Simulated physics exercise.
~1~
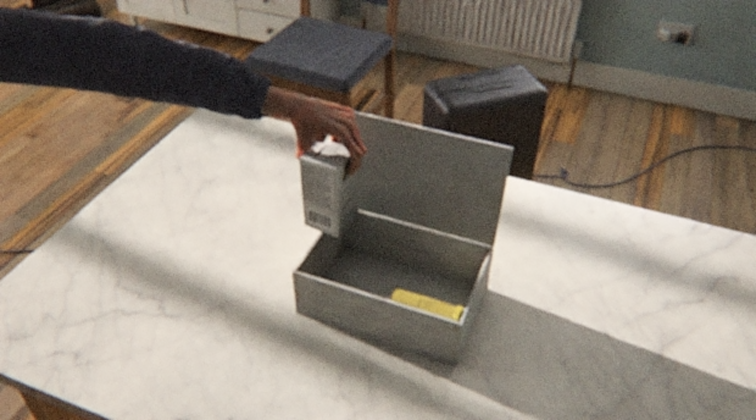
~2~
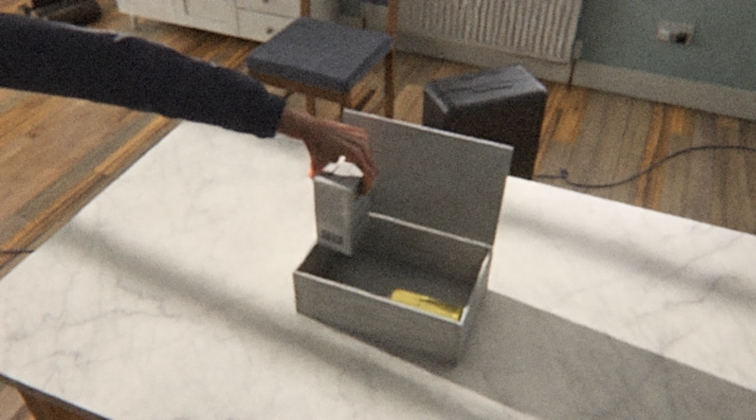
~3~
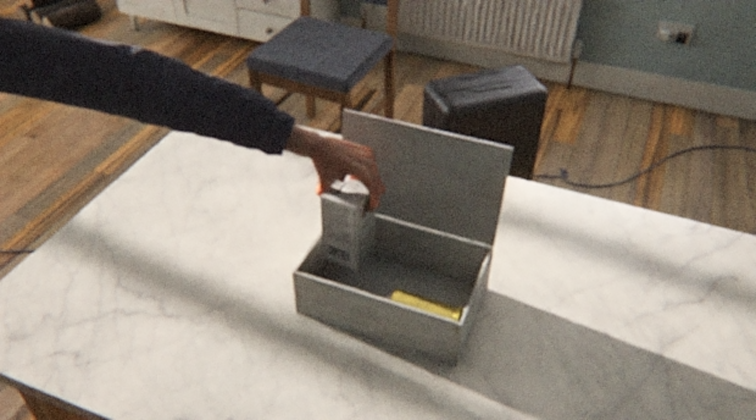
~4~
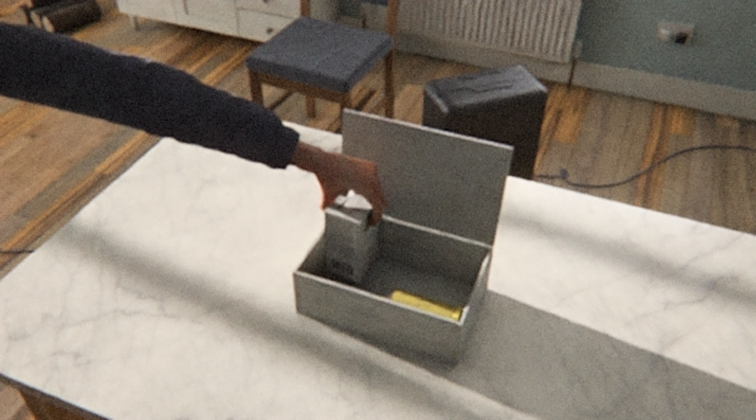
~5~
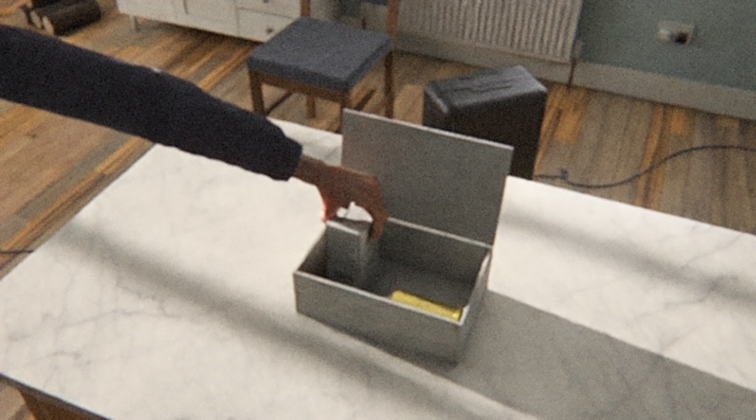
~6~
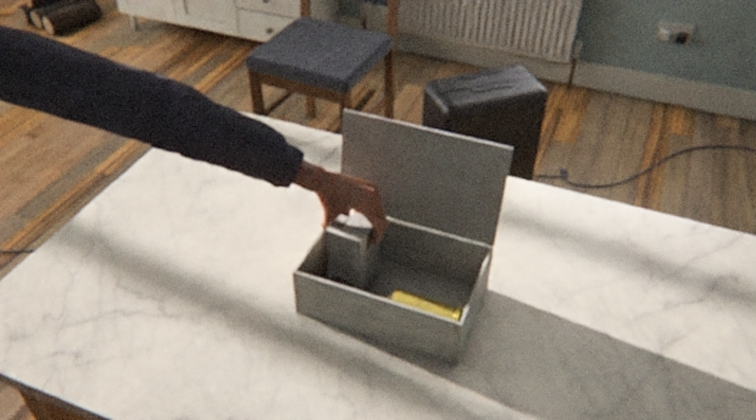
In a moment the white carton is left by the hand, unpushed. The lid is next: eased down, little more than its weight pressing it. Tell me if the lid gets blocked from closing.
It gets blocked and stays up.
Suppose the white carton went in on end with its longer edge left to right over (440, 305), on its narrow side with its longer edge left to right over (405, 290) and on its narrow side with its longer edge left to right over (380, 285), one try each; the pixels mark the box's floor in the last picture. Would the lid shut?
The lid won't shut the first time, does shut the second time and does shut the third time.
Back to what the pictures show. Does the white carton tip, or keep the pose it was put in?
By the end the white carton has kept its angle.
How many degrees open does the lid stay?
Angle: About 40°.
Then, 1.20 s on from there, lid starting down.
Then, 1.60 s on from there, lid 57° above the rim.
Then, 2.50 s on from there, lid 42° above the rim.
In the end, lid 39° above the rim; both unmoved. At the end, from the last picture's camera, white carton near (350, 257).
